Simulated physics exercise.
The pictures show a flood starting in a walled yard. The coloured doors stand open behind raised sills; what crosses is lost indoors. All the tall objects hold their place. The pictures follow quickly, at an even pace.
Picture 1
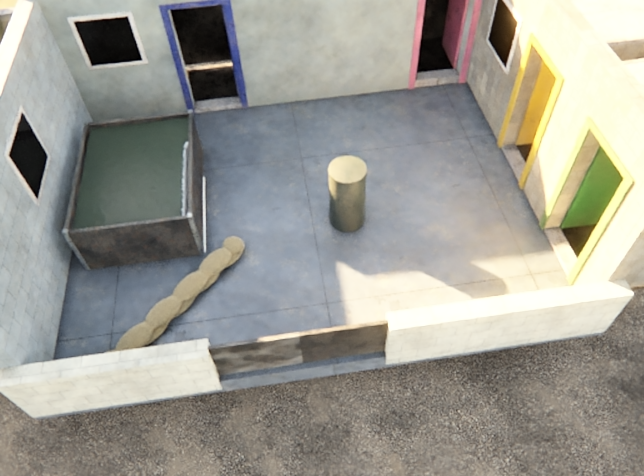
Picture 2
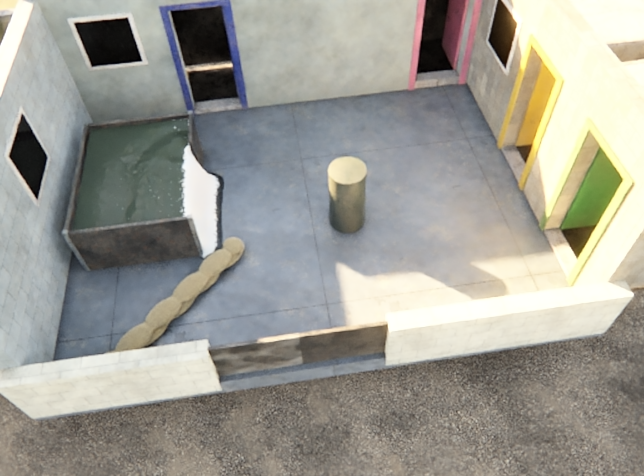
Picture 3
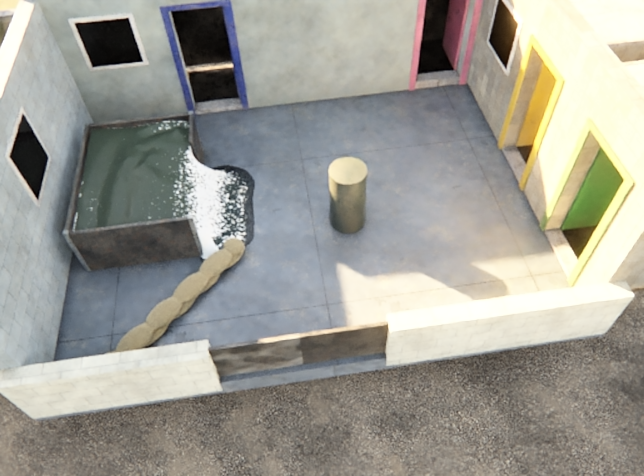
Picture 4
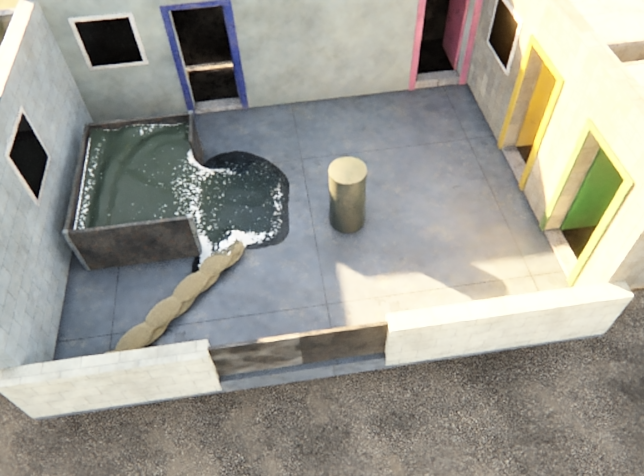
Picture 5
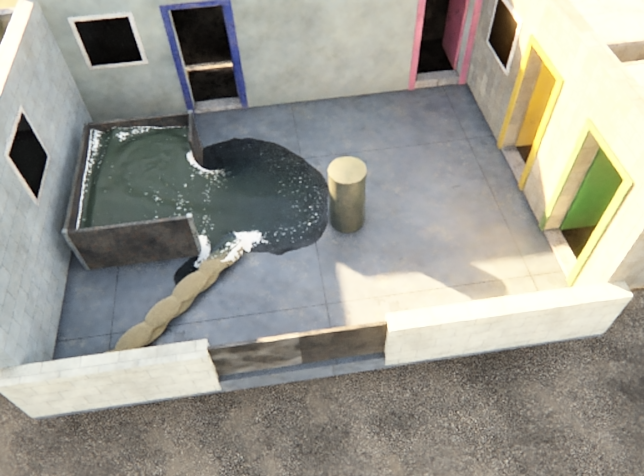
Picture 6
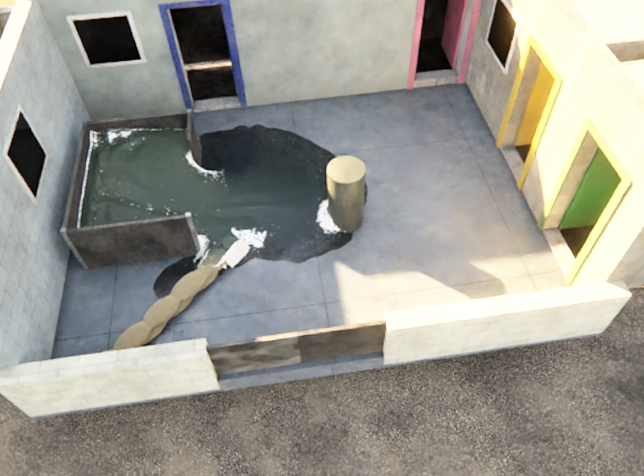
In the video, dark green water pours from an open tank at the left of a walled yard with coloured doorways, spreads rightward across the grey floor past a twisted, rope-like barrier, and foams around a short upright cylinder.
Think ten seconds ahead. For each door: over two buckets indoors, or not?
The pink door lets in a lot; the yellow door lets in a lot; the green door lets in a lot; the blue door admits no more than that.
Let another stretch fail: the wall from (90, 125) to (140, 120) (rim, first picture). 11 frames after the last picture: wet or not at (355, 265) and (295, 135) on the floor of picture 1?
One after the other: Dry, covered.
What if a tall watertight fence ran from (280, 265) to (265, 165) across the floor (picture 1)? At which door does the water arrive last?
That is the door marked yellow.
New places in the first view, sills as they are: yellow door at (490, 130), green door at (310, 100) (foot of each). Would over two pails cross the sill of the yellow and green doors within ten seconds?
My reading: Yellow door goes over; green door goes over.
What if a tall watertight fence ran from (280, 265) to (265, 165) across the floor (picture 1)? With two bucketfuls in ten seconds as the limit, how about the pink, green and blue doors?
The pink door holds; the green door lets more in; the blue door floods.
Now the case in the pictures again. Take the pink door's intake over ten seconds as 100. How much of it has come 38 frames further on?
Roughly 100 per cent.
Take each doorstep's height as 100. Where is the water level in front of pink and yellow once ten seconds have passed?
Roughly 50 per cent, then 110 per cent.
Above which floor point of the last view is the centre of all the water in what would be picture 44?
Around (344, 196).
A moment on, water covers 50 % of the floor; the pink door not reached, the yellow door wet at the sill, nothing in, the green door not reached, the blue door wet at the sill, nothing in.
Next, water covers 75 % of the floor; the pink door wet at the sill, nothing in, the yellow door over two buckets in, the green door wet at the sill, nothing in, the blue door wet at the sill, nothing in.
Then, water covers 75 % of the floor; the pink door over two buckets in, the yellow door far over two buckets in, the green door over two buckets in, the blue door wet at the sill, nothing in.
Later, water covers 85 % of the floor; the pink door over two buckets in, the yellow door far over two buckets in, the green door far over two buckets in, the blue door wet at the sill, nothing in.
In the end, water covers 95 % of the floor; the pink door over two buckets in, the yellow door far over two buckets in, the green door far over two buckets in, the blue door wet at the sill, nothing in.
